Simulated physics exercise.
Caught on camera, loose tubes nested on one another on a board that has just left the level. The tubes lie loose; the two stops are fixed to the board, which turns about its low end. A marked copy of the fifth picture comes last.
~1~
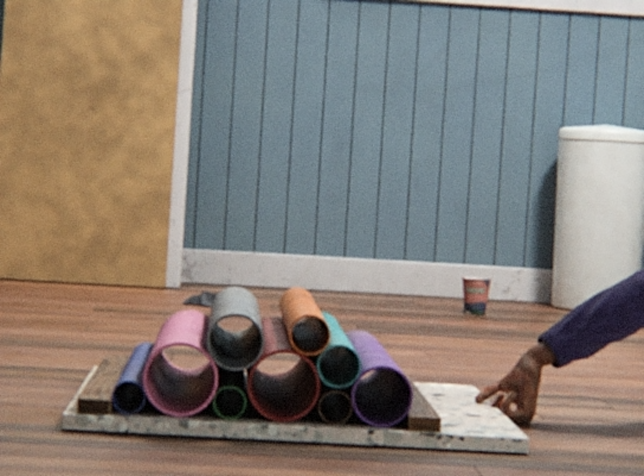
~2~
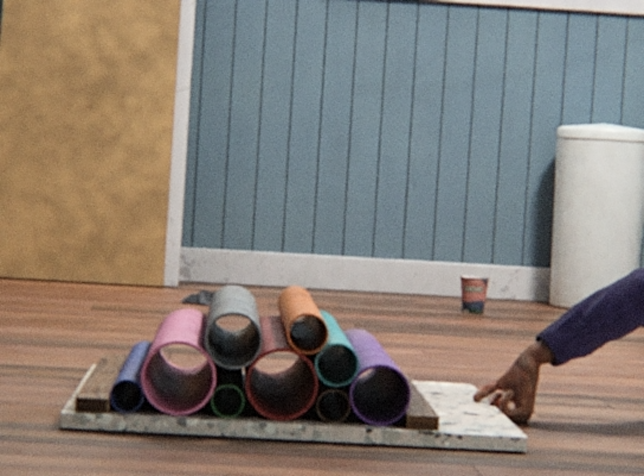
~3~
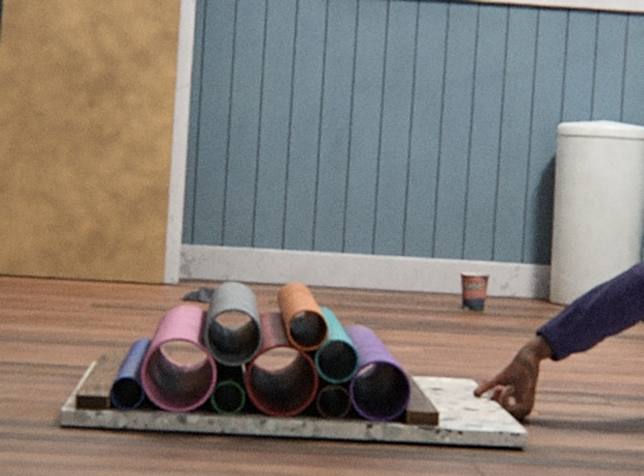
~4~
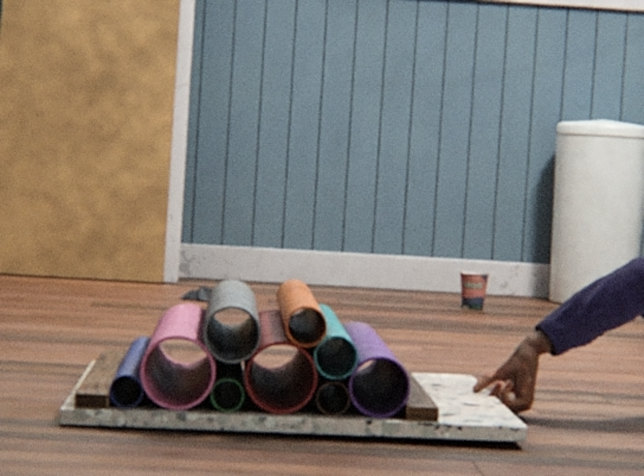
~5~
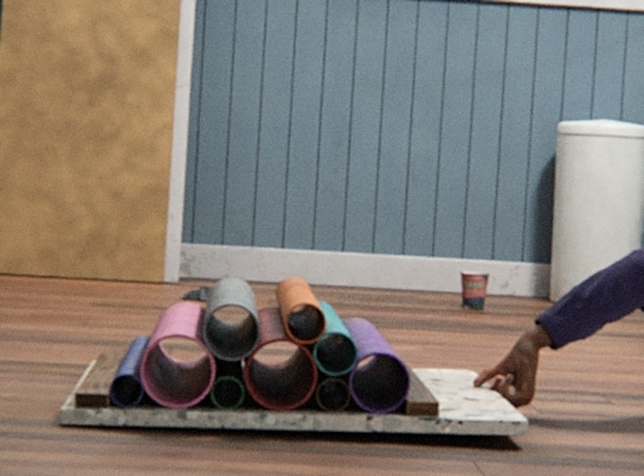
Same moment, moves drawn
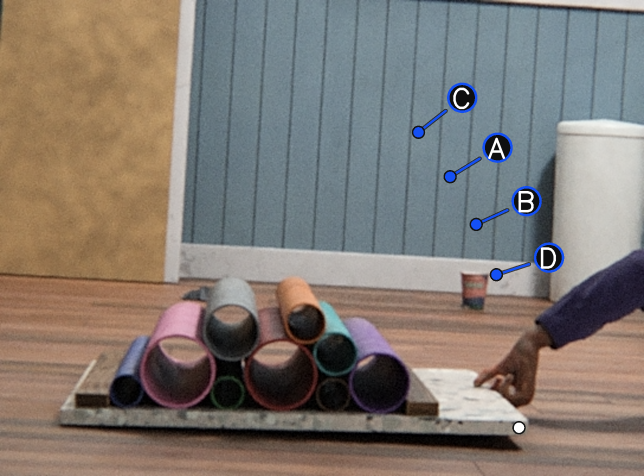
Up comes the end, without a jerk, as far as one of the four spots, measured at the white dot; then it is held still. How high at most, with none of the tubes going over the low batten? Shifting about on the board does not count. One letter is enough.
Lift it to C and no more.
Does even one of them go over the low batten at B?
At B: No.
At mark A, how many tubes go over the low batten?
It comes to none.
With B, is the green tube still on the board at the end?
The green tube: Yes.
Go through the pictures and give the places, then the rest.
Board (291, 398); blue tube (129, 397); pink tube (181, 379), in the first picture.
Pink tube (179, 378); green tube (228, 401), in the second picture.
Board (289, 393); purple tube (380, 390); brown tube (334, 402), in the third picture.
Board (289, 390); blue tube (126, 391); pink tube (177, 373), in the fourth picture.
Board (289, 388); blue tube (126, 390); pink tube (177, 370), in the fifth picture.
On the marked copy, A at (450, 177); B at (476, 224); C at (418, 132); D at (496, 274); the white dot at (519, 428).
Taking C. A third of the way, board at 21°.
Two thirds of the way, board at 41°.
When it is over, board at 42°, none over the low batten.
As for the rest, A none over the low batten; B none over the low batten; D none over the low batten.
